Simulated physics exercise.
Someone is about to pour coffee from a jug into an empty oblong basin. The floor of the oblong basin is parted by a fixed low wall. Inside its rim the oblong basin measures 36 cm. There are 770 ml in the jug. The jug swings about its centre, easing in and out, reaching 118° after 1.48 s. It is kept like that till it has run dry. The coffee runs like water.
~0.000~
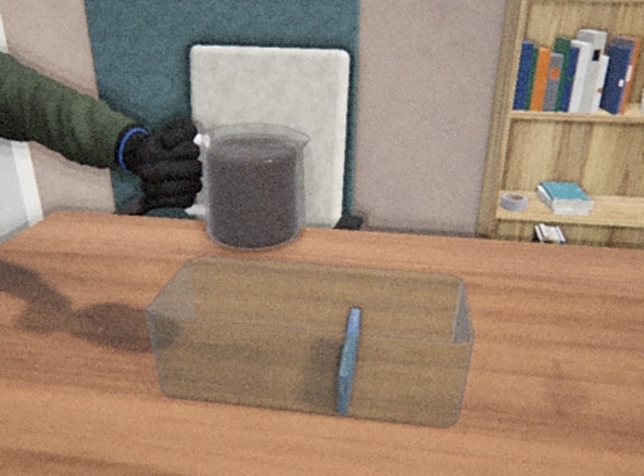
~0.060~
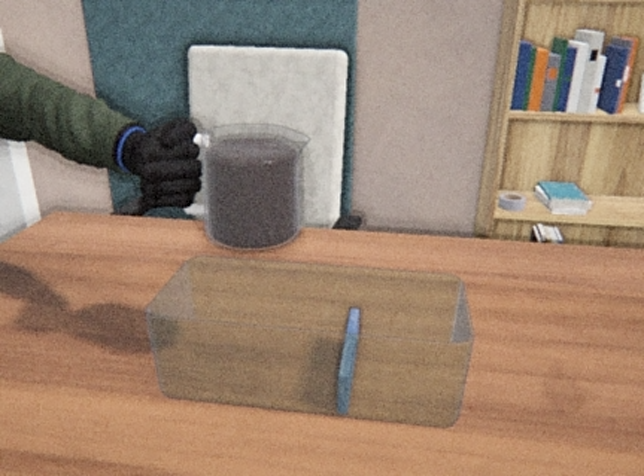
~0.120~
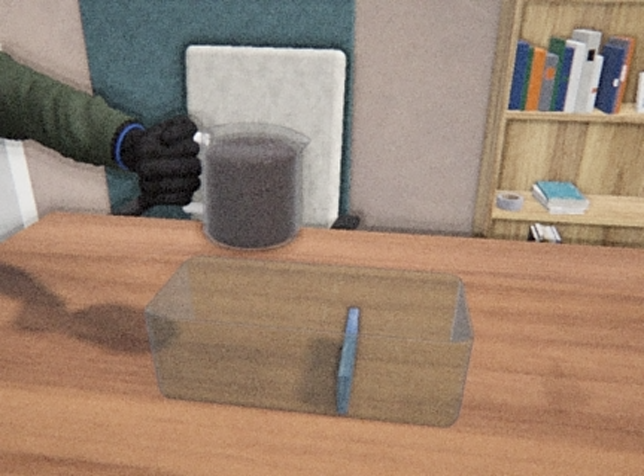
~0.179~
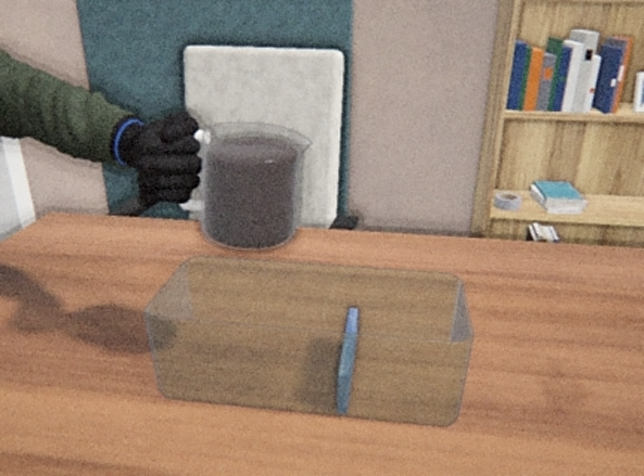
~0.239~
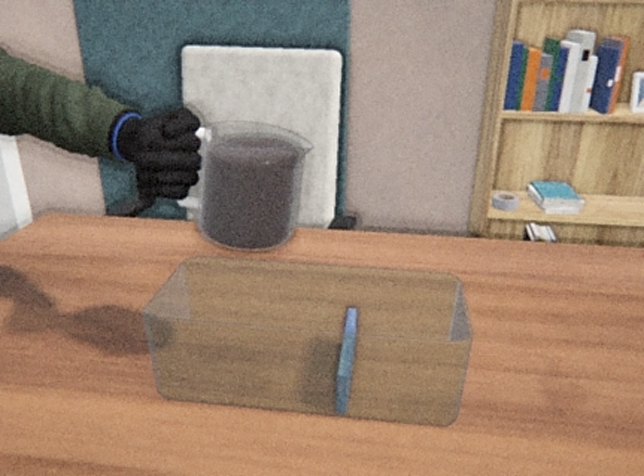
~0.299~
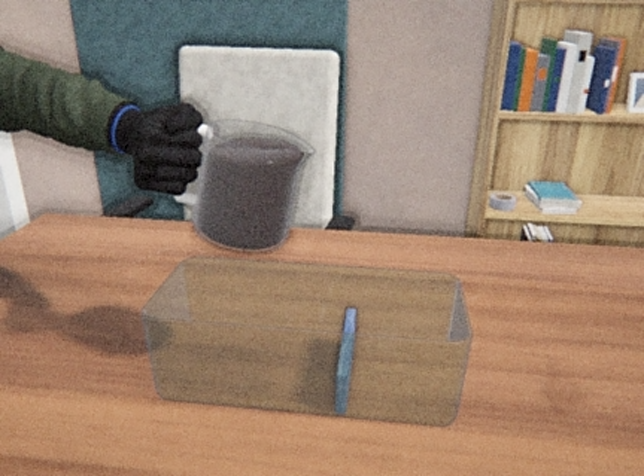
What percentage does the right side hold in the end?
The far part has some 73 per cent.
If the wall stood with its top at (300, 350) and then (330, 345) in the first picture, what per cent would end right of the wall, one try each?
In turn about 95 and 90 per cent.
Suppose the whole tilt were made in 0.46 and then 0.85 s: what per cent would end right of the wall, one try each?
In turn about 40 and 60 per cent.
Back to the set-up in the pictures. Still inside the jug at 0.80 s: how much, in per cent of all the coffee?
Some 78 per cent.
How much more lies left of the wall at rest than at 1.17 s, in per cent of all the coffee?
Some 22 per cent.
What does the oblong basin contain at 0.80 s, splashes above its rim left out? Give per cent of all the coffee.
Near 7 in a hundred.
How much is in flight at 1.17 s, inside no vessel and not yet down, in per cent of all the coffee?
About 14 per cent.
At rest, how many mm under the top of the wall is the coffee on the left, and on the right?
Left about 48 mm, right about 24 mm.
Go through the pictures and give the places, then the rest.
In the first picture, it leans 0°; its right rim is at (310, 138); the coffee meets the walls at (209, 147) and (299, 152); the oblong basin's rim runs from (169, 283) to (468, 308); the wall's top is at (350, 340).
In the second picture, it leans 0°; its right rim is at (310, 139); the coffee meets the walls at (209, 147) and (297, 152).
In the third picture, it leans 2°; its right rim is at (310, 140); the coffee meets the walls at (210, 147) and (298, 152).
In the fourth picture, it leans 4°; its right rim is at (312, 142); the coffee meets the walls at (210, 147) and (299, 152).
In the fifth picture, it leans 7°; its right rim is at (314, 146); the coffee meets the walls at (210, 148) and (301, 152).
In the sixth picture, it leans 11°; its right rim is at (315, 151); the coffee meets the walls at (210, 150) and (305, 152).
Then, 0.80 s in, the tilt is 67° and 78 per cent is still to pour, 0 is left of the wall and 7 right of it.
Then, 1.17 s in, the tilt is 106° and 20 per cent is still to pour, 4 is left of the wall and 63 right of it.
Then, 1.56 s in, the tilt is 118° and 0 per cent is still to pour, 26 is left of the wall and 73 right of it.
Then, 1.98 s in, the tilt is 118° and 0 per cent is still to pour, 26 is left of the wall and 73 right of it.
Finally, 26 per cent lies left of the wall, 73 right of it and 1 outside.
